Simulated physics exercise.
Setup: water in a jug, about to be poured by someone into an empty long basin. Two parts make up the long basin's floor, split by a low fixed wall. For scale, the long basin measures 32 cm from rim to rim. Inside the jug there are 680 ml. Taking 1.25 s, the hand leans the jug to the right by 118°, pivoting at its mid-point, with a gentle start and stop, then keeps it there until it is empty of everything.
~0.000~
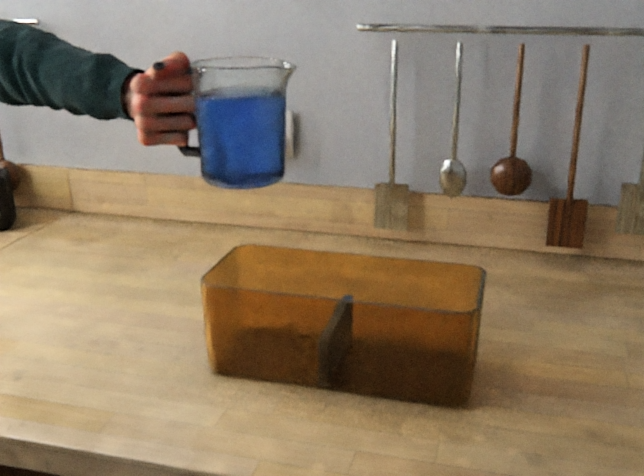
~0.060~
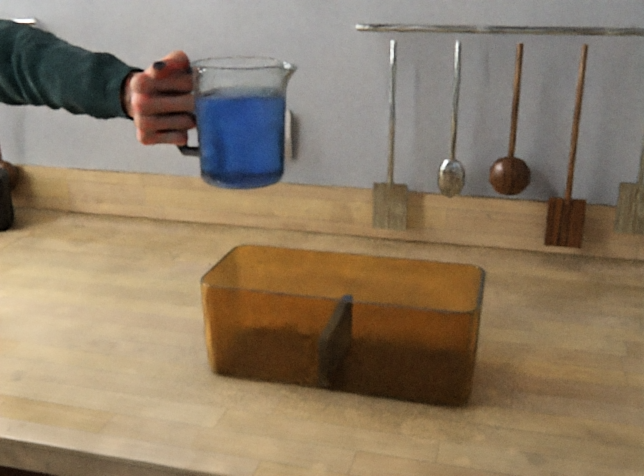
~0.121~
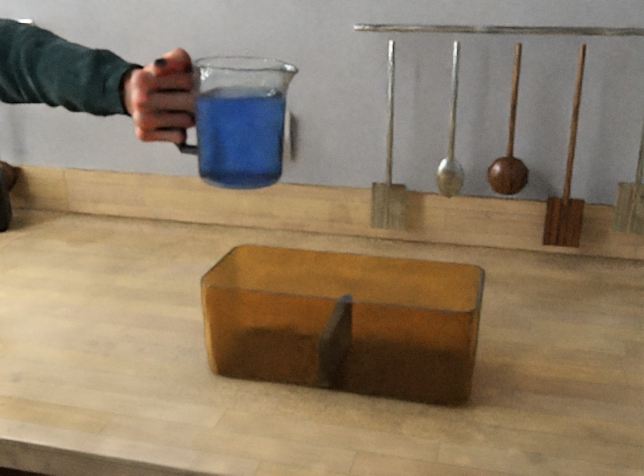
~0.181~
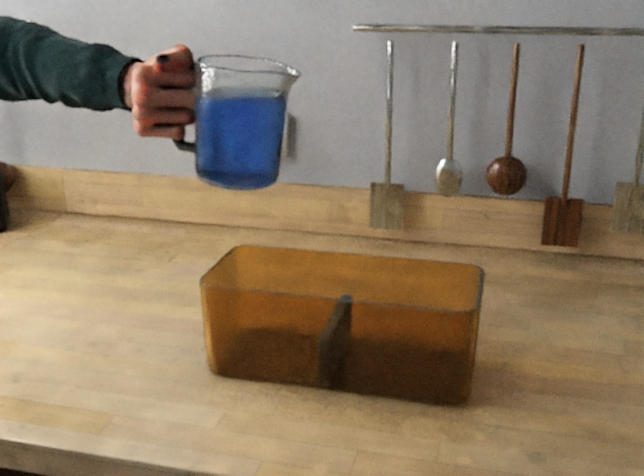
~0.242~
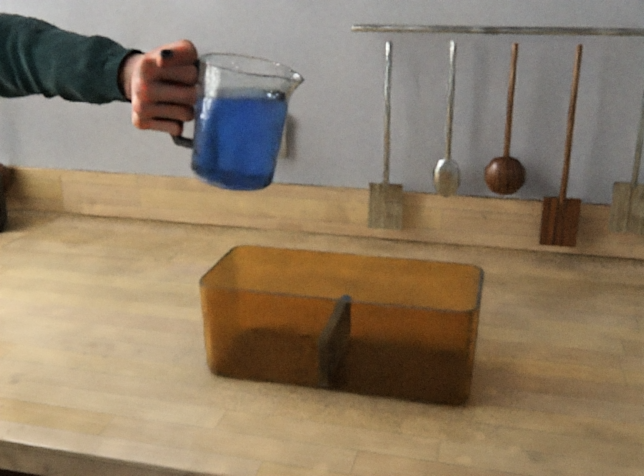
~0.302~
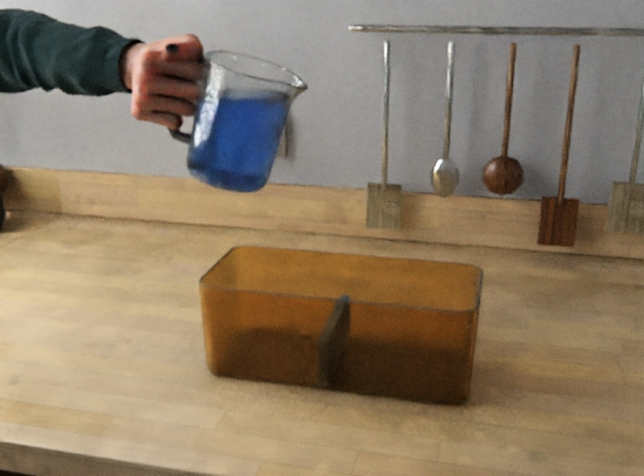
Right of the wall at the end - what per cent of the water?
Near 82 per cent.
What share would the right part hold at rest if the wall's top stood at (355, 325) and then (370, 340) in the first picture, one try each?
70 in a hundred, followed by 40 in a hundred.
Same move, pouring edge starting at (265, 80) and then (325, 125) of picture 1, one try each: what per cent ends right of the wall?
35 then 90 %.
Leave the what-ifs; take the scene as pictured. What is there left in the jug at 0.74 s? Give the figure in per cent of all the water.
Close to 82 percent of the liquid remains at that time.
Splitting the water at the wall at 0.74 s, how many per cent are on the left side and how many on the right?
Around 0 on the left and around 2 on the right.
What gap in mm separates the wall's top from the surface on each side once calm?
54 mm left, 32 mm right.
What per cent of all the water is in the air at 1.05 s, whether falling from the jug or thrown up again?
About 24 % of the total.
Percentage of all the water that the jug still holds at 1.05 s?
Near 18 in a hundred.
After 0.74 s the tilt is 75° and 82 per cent is still to pour, 0 is left of the wall and 2 right of it.
After 1.05 s the tilt is 111° and 19 per cent is still to pour, 1 is left of the wall and 57 right of it.
After 1.39 s the tilt is 118° and 0 per cent is still to pour, 16 is left of the wall and 82 right of it.
After 1.75 s the tilt is 118° and 0 per cent is still to pour, 16 is left of the wall and 82 right of it.
In the end 16 per cent lies left of the wall, 82 right of it and 2 outside.
